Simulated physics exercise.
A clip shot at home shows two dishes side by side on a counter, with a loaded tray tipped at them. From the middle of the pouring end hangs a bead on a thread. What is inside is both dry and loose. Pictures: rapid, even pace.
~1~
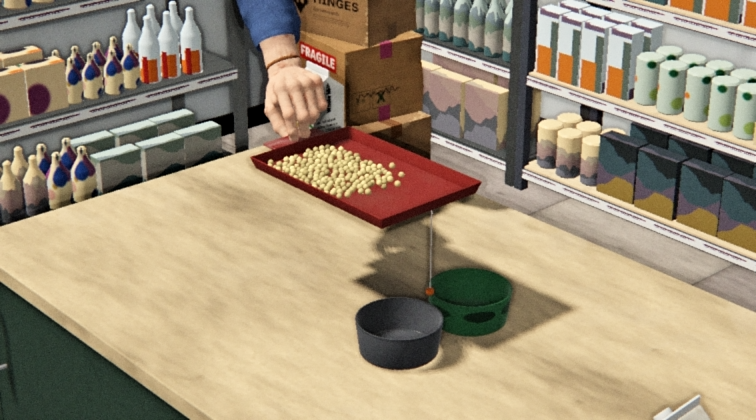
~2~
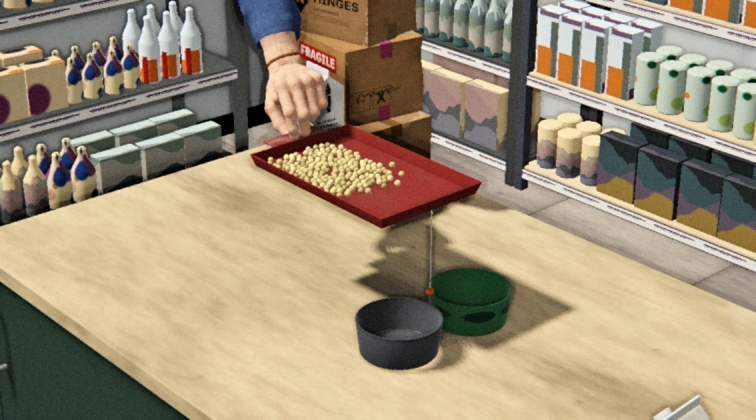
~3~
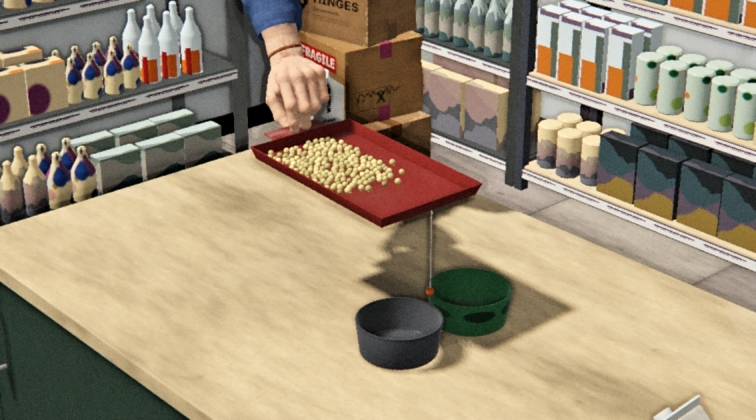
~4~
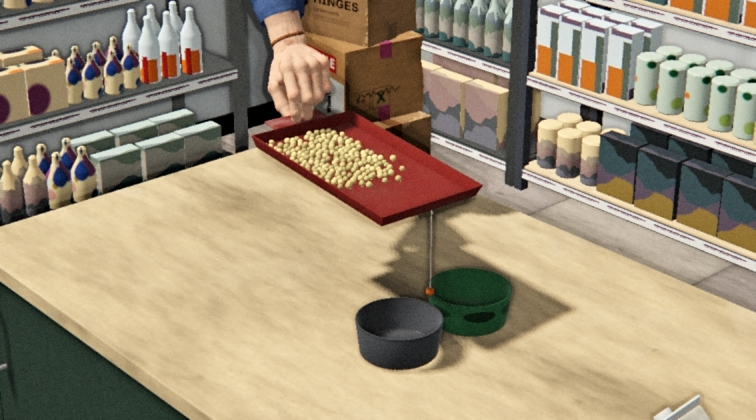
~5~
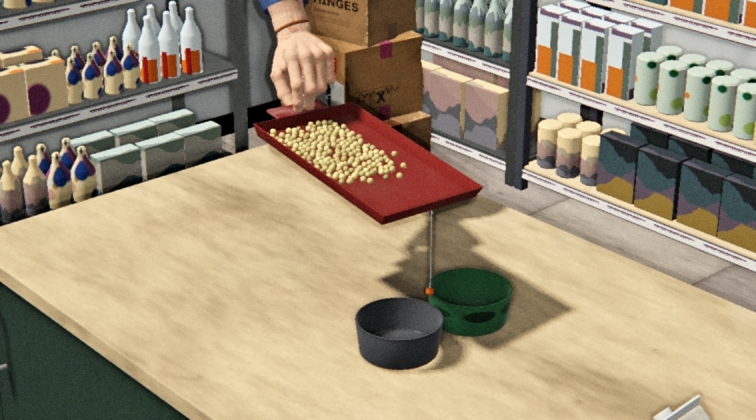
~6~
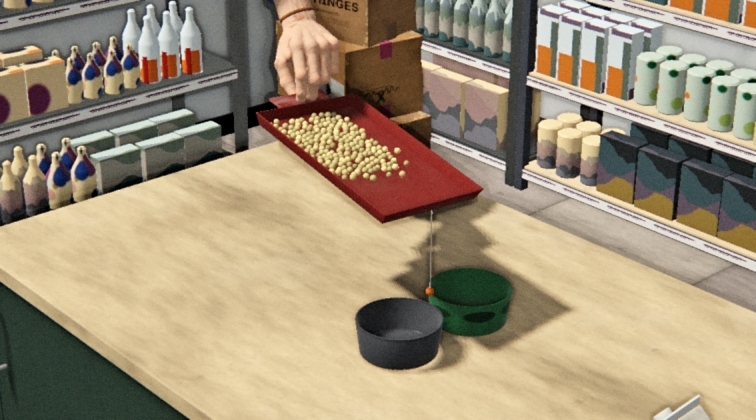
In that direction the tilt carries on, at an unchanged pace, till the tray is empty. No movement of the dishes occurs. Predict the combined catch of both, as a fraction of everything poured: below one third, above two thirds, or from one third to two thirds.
Above two thirds.
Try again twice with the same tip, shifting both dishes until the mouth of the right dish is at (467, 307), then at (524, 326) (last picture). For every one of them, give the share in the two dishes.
Trial 1 about 50 %, trial 2 about 10 %.
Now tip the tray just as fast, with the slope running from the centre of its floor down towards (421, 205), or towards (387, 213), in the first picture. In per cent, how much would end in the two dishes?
Roughly 60 % in the first case and 80 % in the second.
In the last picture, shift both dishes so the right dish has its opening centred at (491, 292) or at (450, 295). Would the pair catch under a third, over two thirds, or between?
First place: Over two thirds. Second place: One to two thirds.
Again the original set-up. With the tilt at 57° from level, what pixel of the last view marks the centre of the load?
Close to (466, 205).
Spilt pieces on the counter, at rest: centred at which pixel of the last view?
Their middle ends up at roughly (555, 331).
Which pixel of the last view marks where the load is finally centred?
Roughly at (479, 315).
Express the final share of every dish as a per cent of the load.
0 % left, 80 % right.
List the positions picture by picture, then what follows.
Corners of the pouring end at (382, 216) and (476, 181), level; middle of the load at (335, 171), soya beans; left dish at (429, 348); right dish at (500, 315); bead on its thread at (430, 291), in the first picture.
Corners of the pouring end at (382, 216) and (476, 182), level; middle of the load at (335, 169), in the second picture.
Corners of the pouring end at (382, 215) and (476, 183), tipped barely, lowest at the right corner; middle of the load at (336, 165), in the third picture.
Corners of the pouring end at (383, 214) and (477, 184), tipped a little, lowest at the right corner; middle of the load at (336, 158), in the fourth picture.
Corners of the pouring end at (384, 213) and (477, 186), tipped a little, lowest at the right corner; middle of the load at (338, 151), in the fifth picture.
Corners of the pouring end at (385, 212) and (478, 187), tipped a little, lowest at the right corner; middle of the load at (341, 145); left dish at (429, 348); right dish at (500, 315), in the sixth picture.
Soon after the last picture, tray tipped steeply; about half on the tray; about a quarter in the right dish; a small part outside both; a small part in the air.
A little later, tray tipped right over; a small part on the tray; about two thirds in the right dish; about a quarter outside both; a small part in the air.
Later still, tray tipped past a quarter turn; most in the right dish; about a quarter outside both.
At rest, tray tipped past a quarter turn; none in the left dish; most in the right dish; about a quarter outside both.
